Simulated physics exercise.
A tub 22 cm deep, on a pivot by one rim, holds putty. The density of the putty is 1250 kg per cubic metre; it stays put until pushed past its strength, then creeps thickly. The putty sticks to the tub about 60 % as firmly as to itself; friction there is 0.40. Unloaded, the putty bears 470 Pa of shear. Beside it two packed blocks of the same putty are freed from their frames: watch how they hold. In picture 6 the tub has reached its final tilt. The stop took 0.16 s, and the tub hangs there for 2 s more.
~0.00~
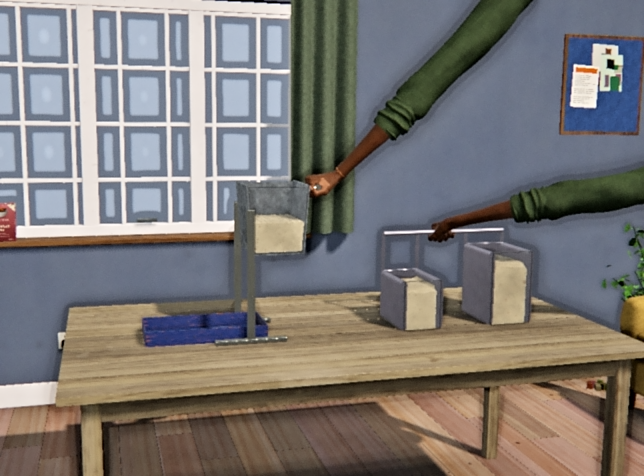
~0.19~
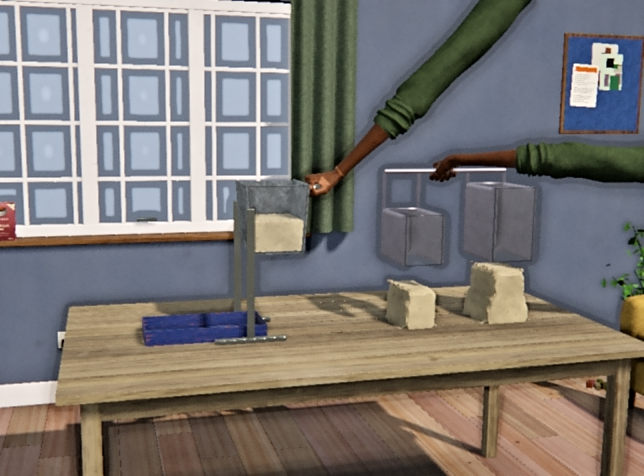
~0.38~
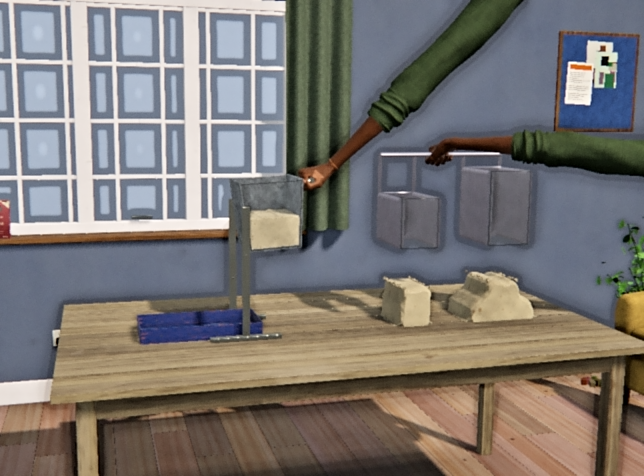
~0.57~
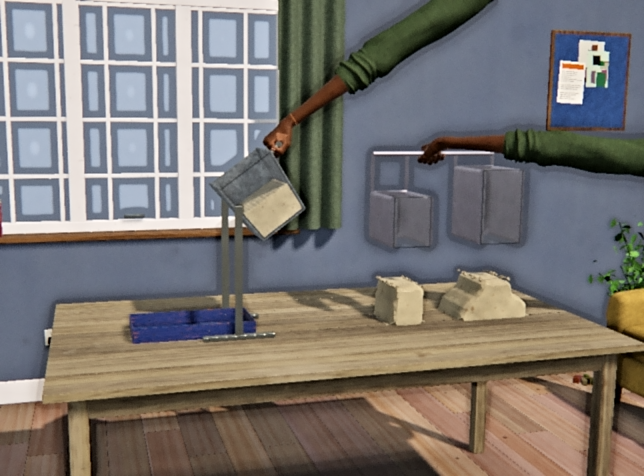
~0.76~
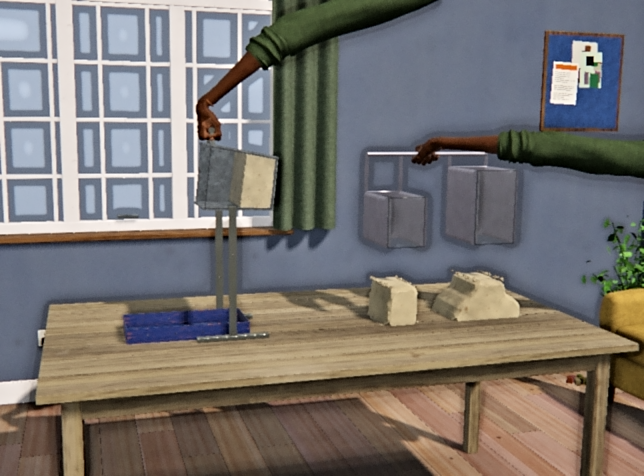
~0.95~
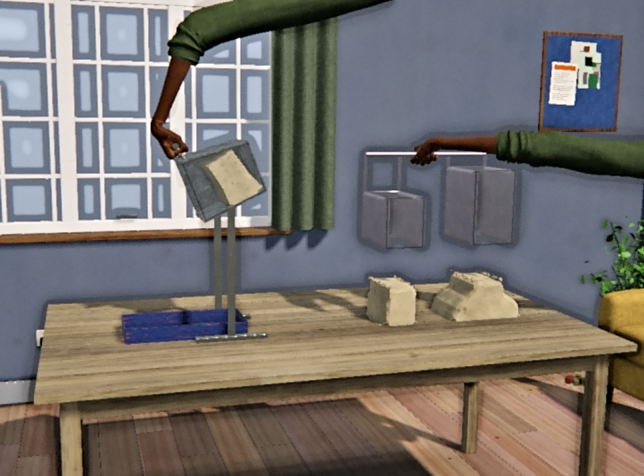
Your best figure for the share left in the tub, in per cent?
Expect roughly 0 %.
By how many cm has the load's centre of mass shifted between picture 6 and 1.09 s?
About 9 cm.
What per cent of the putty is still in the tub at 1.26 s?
Some 7 per cent.
By 1.09 s, the tub is at 112 degrees and holds 90 %.
By 1.26 s, the tub is at 112 degrees and holds 7 %.
By 1.43 s, the tub is at 112 degrees and holds 0 %.
By 1.60 s, the tub is at 112 degrees and holds 0 %.
By 2.95 s, at the end, the tub is at 112 degrees and holds 0 %.
